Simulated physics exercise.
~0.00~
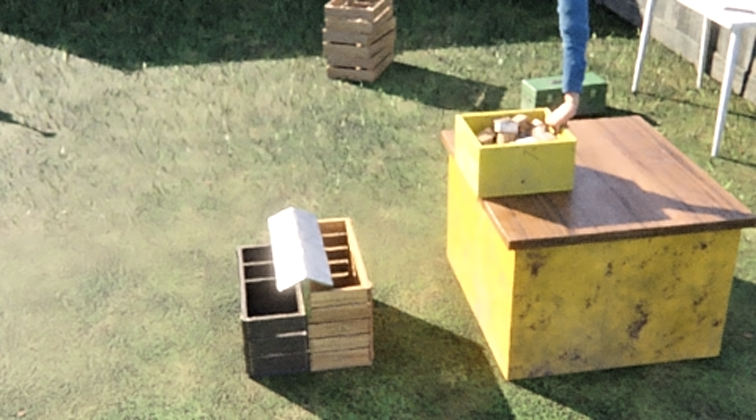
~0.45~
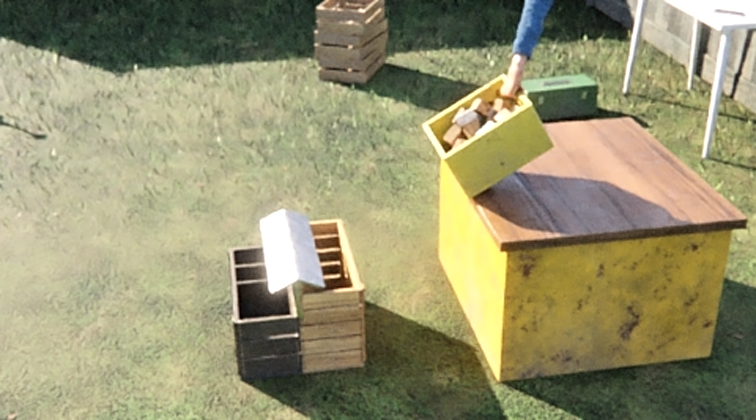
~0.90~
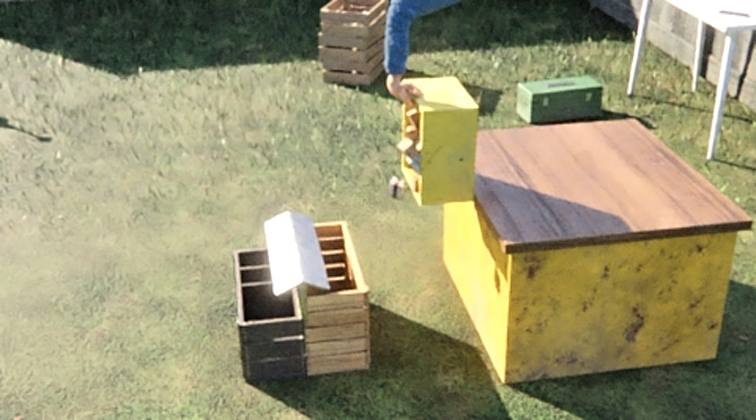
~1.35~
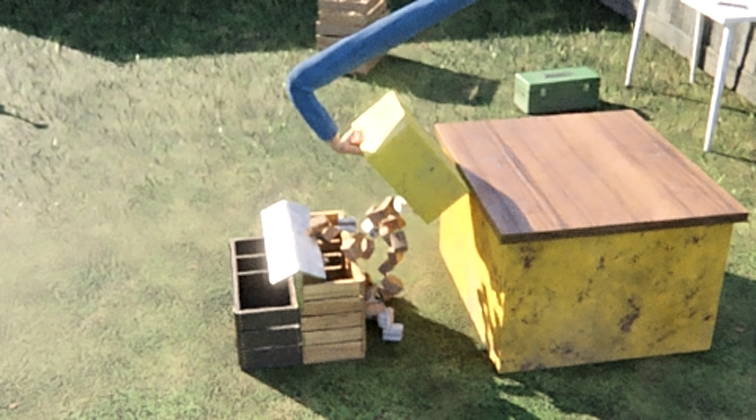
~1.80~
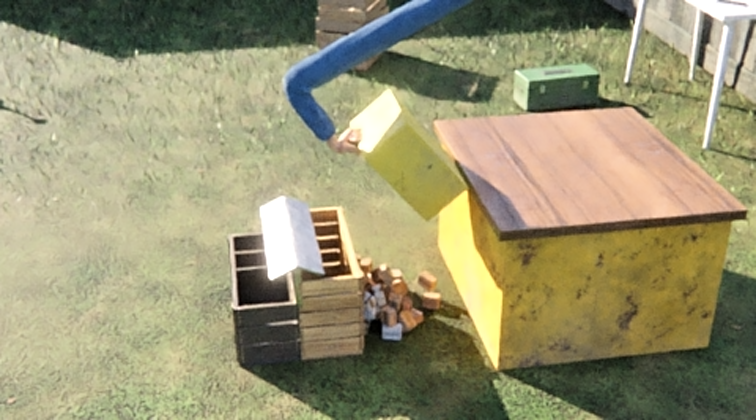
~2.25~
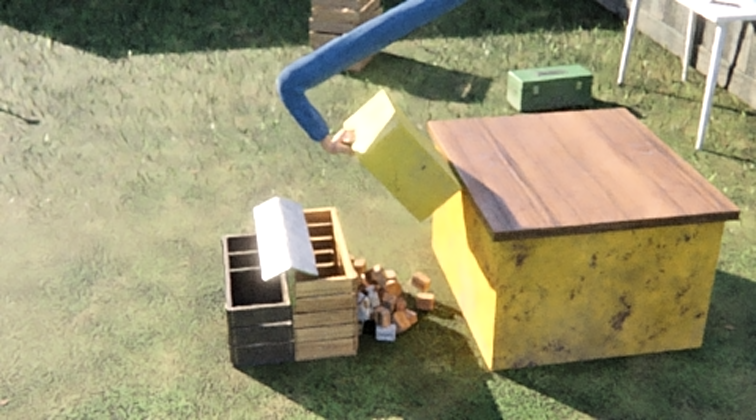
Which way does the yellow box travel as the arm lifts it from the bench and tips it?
The yellow box moves to the left, away from the bench top and toward the slatted crates.
